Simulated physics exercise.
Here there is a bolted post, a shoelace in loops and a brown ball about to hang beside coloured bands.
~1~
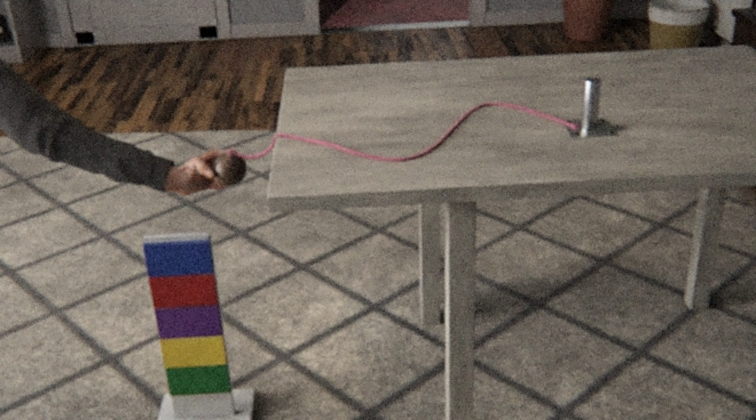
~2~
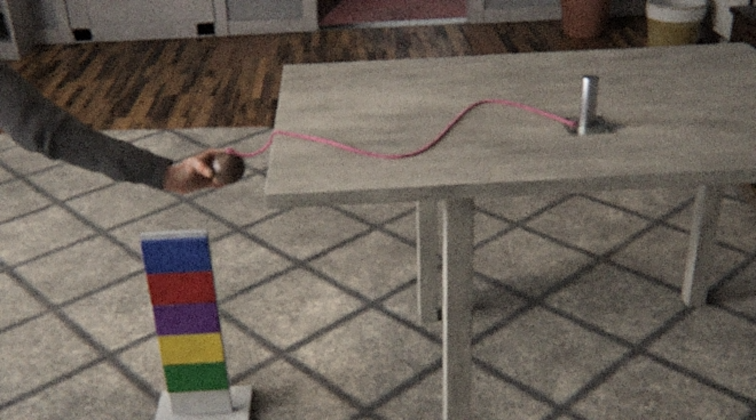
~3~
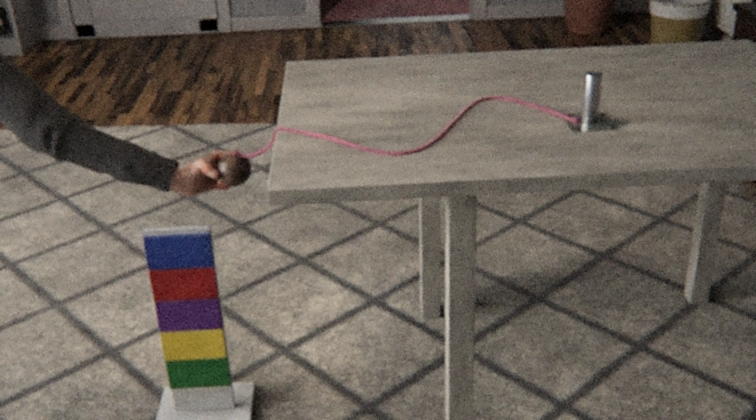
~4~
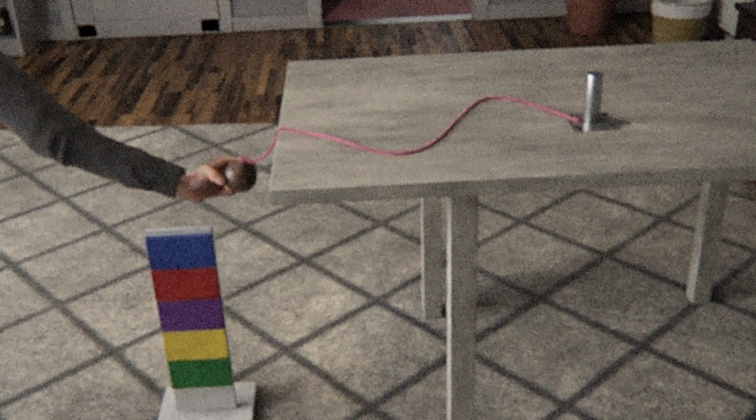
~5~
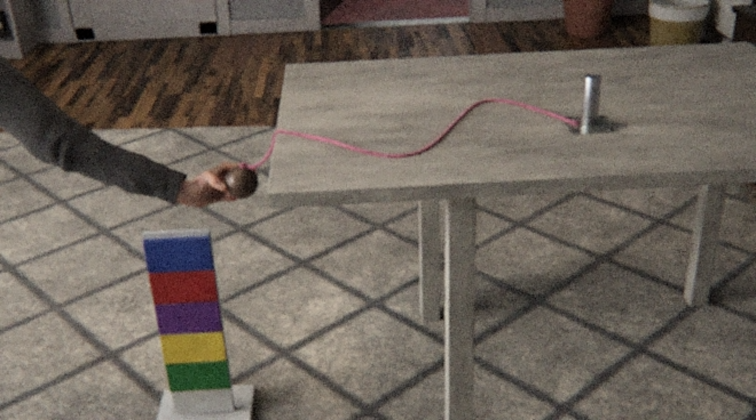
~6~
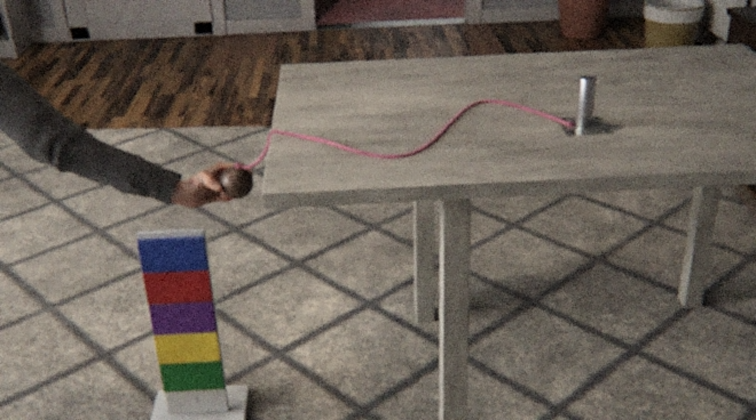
In a room with a patterned carpet laid over a wooden floor, seen from slightly above, a pale wooden table fills the right side. A pink cord winds loosely across it from a small metal post to a brown ball held by a grey-sleeved arm at left, above an upright stack of blue, red, purple, yellow and green bands. The hand shifts the ball very slightly right and down, the cord stays nearly still, and the camera jitters faintly.
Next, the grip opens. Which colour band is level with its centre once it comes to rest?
The purple band.
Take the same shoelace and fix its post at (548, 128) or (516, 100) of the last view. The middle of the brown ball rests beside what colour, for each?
Try one - yellow; try two - yellow.
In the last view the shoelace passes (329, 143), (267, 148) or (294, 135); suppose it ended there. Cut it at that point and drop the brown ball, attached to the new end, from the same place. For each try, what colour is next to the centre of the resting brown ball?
First try: None, it hangs higher; second try: Red; third try: Blue.
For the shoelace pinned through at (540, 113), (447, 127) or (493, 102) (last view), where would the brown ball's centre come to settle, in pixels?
It would sit near (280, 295) the first time, (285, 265) the second and (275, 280) the third.
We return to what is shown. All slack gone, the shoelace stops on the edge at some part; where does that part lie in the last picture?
You'll find it close to (381, 156).
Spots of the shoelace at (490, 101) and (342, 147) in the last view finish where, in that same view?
The first one ends up at (464, 127) and the second one at (273, 174).
A little later, ball near (255, 307); level with purple.
Next, ball near (317, 301); level with purple.
Later still, ball near (274, 308); level with purple.
When it is over, ball near (284, 307); level with purple. Its middle rests at the purple band.
